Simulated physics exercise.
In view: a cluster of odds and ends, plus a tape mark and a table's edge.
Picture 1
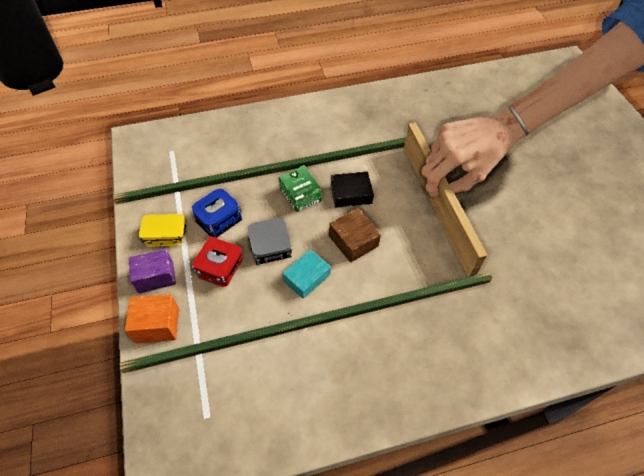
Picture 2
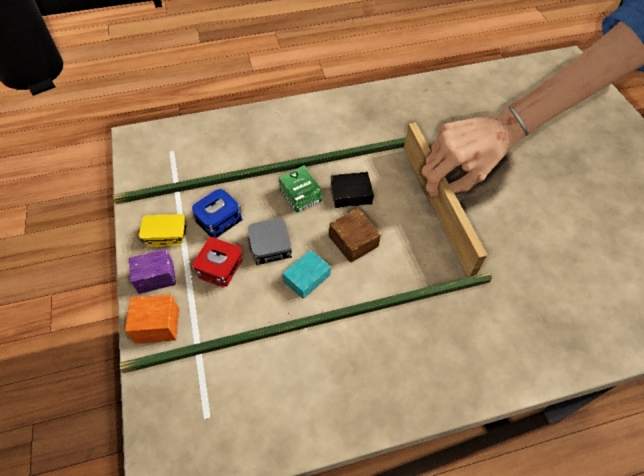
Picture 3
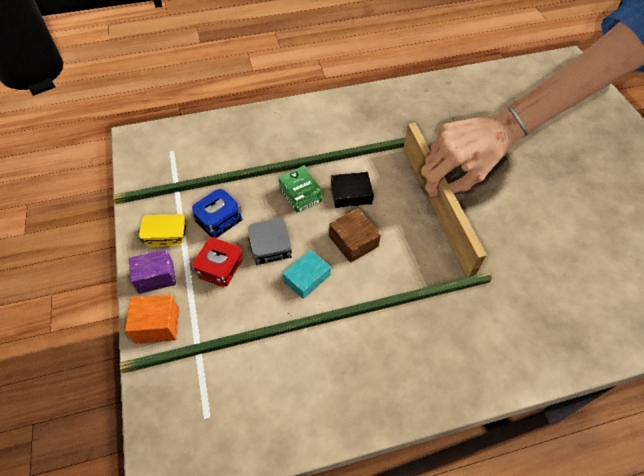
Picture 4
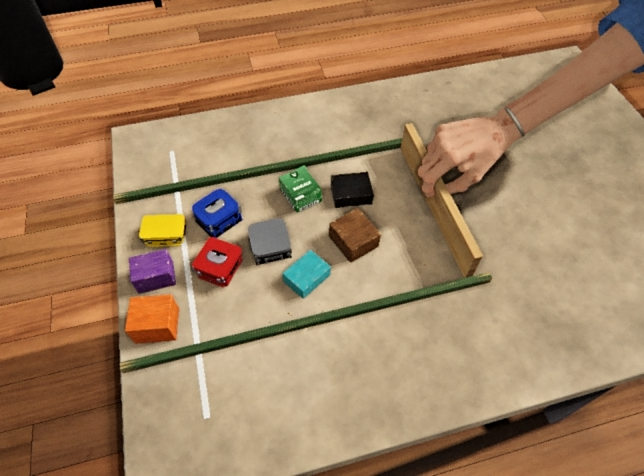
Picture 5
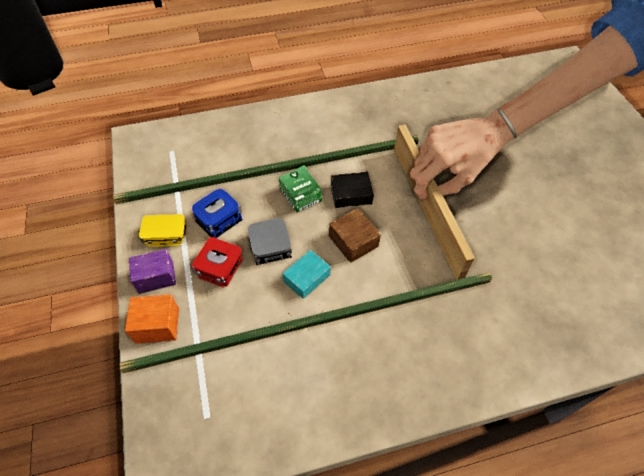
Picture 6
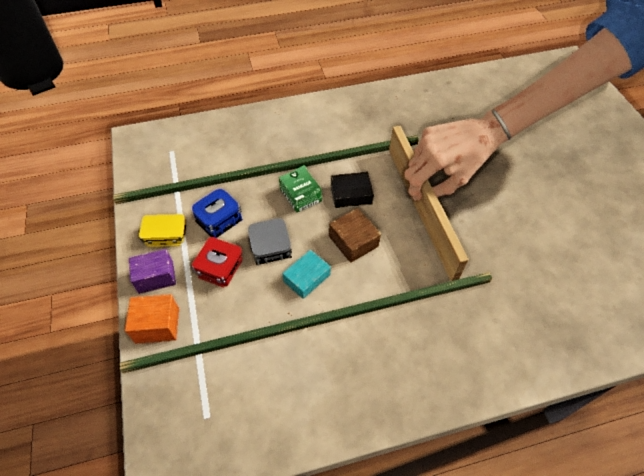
A hand holding a wooden board upright, then sliding it slightly left between green rails toward colourful blocks that stay still.
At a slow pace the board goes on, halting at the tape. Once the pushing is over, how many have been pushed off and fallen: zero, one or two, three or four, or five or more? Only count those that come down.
Three or four have.
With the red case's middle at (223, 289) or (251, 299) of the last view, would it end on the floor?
Results in order - still up; still up.
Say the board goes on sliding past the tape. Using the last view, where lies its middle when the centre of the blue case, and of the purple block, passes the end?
Middle: Roughly (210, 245); roughly (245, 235).
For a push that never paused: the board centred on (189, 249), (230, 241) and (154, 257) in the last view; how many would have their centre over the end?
First 4, then 2, then 7.
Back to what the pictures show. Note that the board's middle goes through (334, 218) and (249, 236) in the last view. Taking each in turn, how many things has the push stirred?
One spot: 4. Other spot: 9.
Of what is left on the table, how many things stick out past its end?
2 of them.
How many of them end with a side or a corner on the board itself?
That would be 3 of them.
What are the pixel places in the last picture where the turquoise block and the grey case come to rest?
Near (177, 318) and (128, 272).
A little later, none off yet; orange block at rest near (153, 319); purple block at rest near (153, 271); yellow case at rest near (164, 231).
When it is over, the number that fall off is three or four; down, blue case, red case, yellow case and purple block.
